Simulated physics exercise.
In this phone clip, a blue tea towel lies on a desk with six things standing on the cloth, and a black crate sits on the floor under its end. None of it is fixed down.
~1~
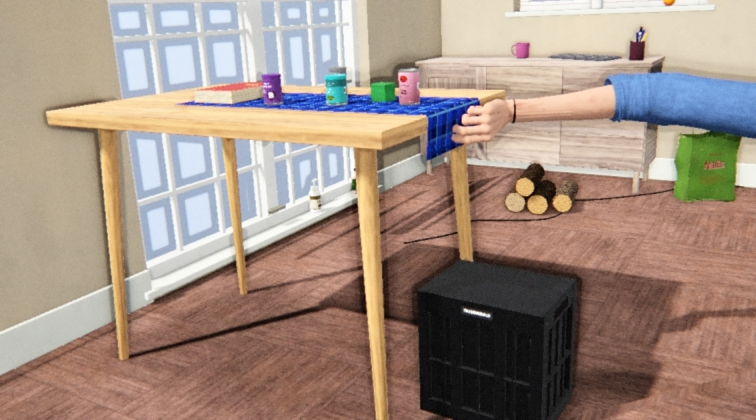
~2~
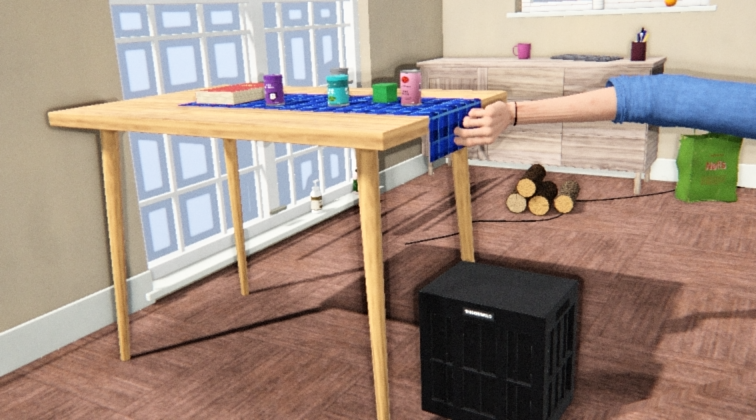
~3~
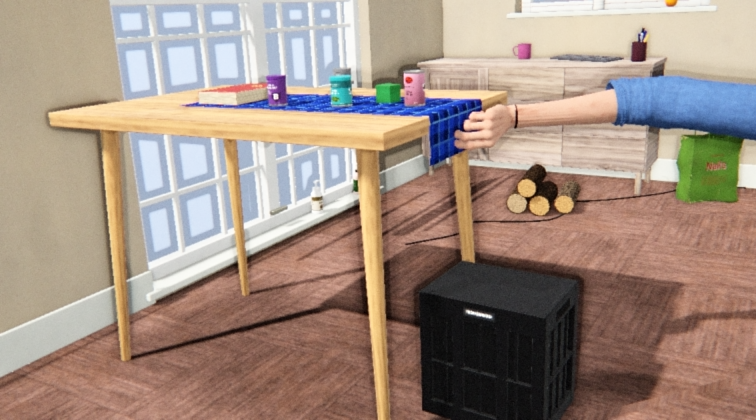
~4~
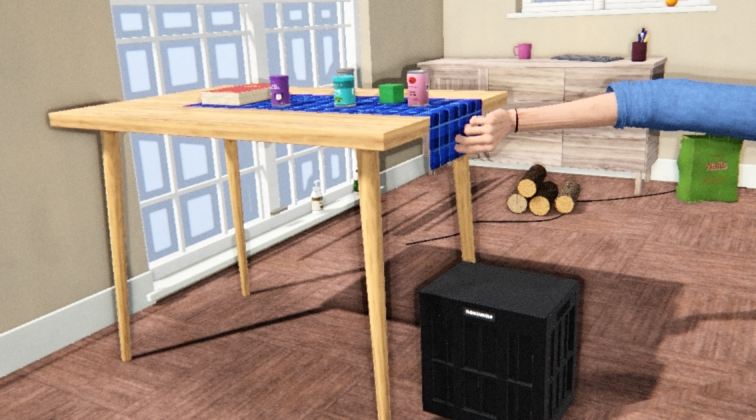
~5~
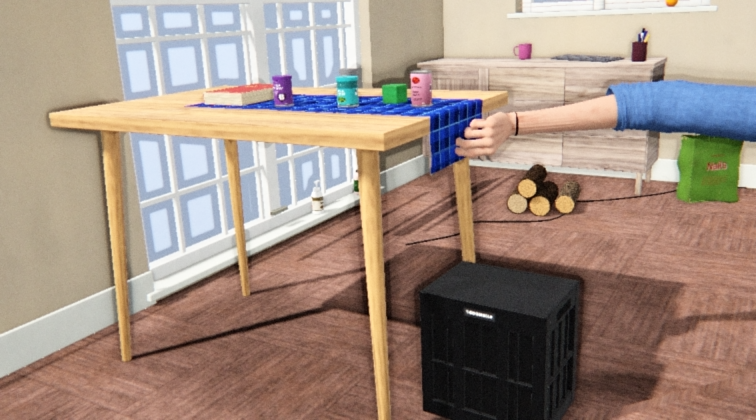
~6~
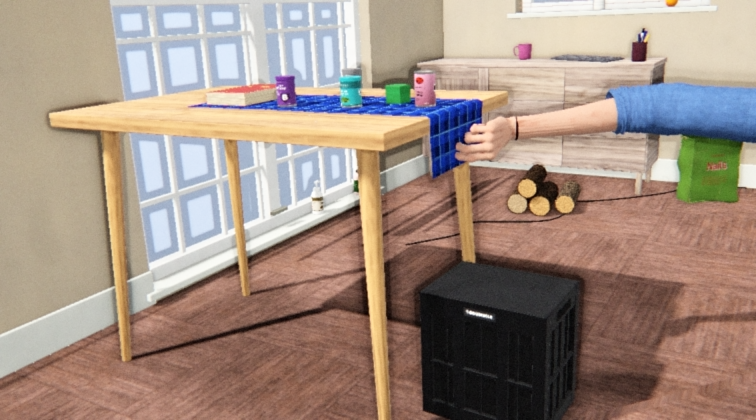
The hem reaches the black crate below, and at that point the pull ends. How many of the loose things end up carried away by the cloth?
The total lost is three.
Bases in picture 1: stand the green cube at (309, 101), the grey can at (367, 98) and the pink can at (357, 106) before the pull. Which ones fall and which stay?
The green cube ends up still aboard, the grey can ends up knocked off, the pink can ends up knocked off.
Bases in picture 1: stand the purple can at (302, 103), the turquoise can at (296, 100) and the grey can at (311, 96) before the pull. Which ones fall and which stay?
Looking at each one, the purple can remains in position, the turquoise can remains in position and the grey can remains in position.
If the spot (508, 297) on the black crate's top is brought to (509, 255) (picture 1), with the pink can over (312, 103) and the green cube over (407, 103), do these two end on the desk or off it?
Pink can: Safe; green cube: Lost.
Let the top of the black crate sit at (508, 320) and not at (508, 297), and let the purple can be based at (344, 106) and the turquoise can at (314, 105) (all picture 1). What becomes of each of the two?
Result: Purple can gone, turquoise can gone.
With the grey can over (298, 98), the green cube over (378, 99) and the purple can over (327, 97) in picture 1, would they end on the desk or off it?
As for the grey can, it stays aboard; the green cube goes off; the purple can stays aboard.
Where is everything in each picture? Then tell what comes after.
In the first picture, hem (427, 160); pink can (409, 70); green cube (383, 83); turquoise can (335, 75); grey can (337, 67); purple can (271, 74); top of the crate (508, 297).
In the second picture, hem (430, 162); pink can (411, 71).
In the third picture, hem (430, 166); green cube (388, 85).
In the fourth picture, hem (431, 170); turquoise can (344, 77); top of the crate (510, 298).
In the fifth picture, hem (431, 174); grey can (348, 68).
In the sixth picture, hem (432, 179); pink can (425, 71); green cube (398, 85); turquoise can (350, 77); grey can (351, 69); purple can (285, 76).
Soon after, hem near (461, 219); pink can gone.
Then, hem near (463, 266); pink can and green cube gone.
Further on, hem on the crate; pink can, green cube and turquoise can gone.
At rest, hem on the crate; pink can, green cube and turquoise can gone. The count of fallen things is three.
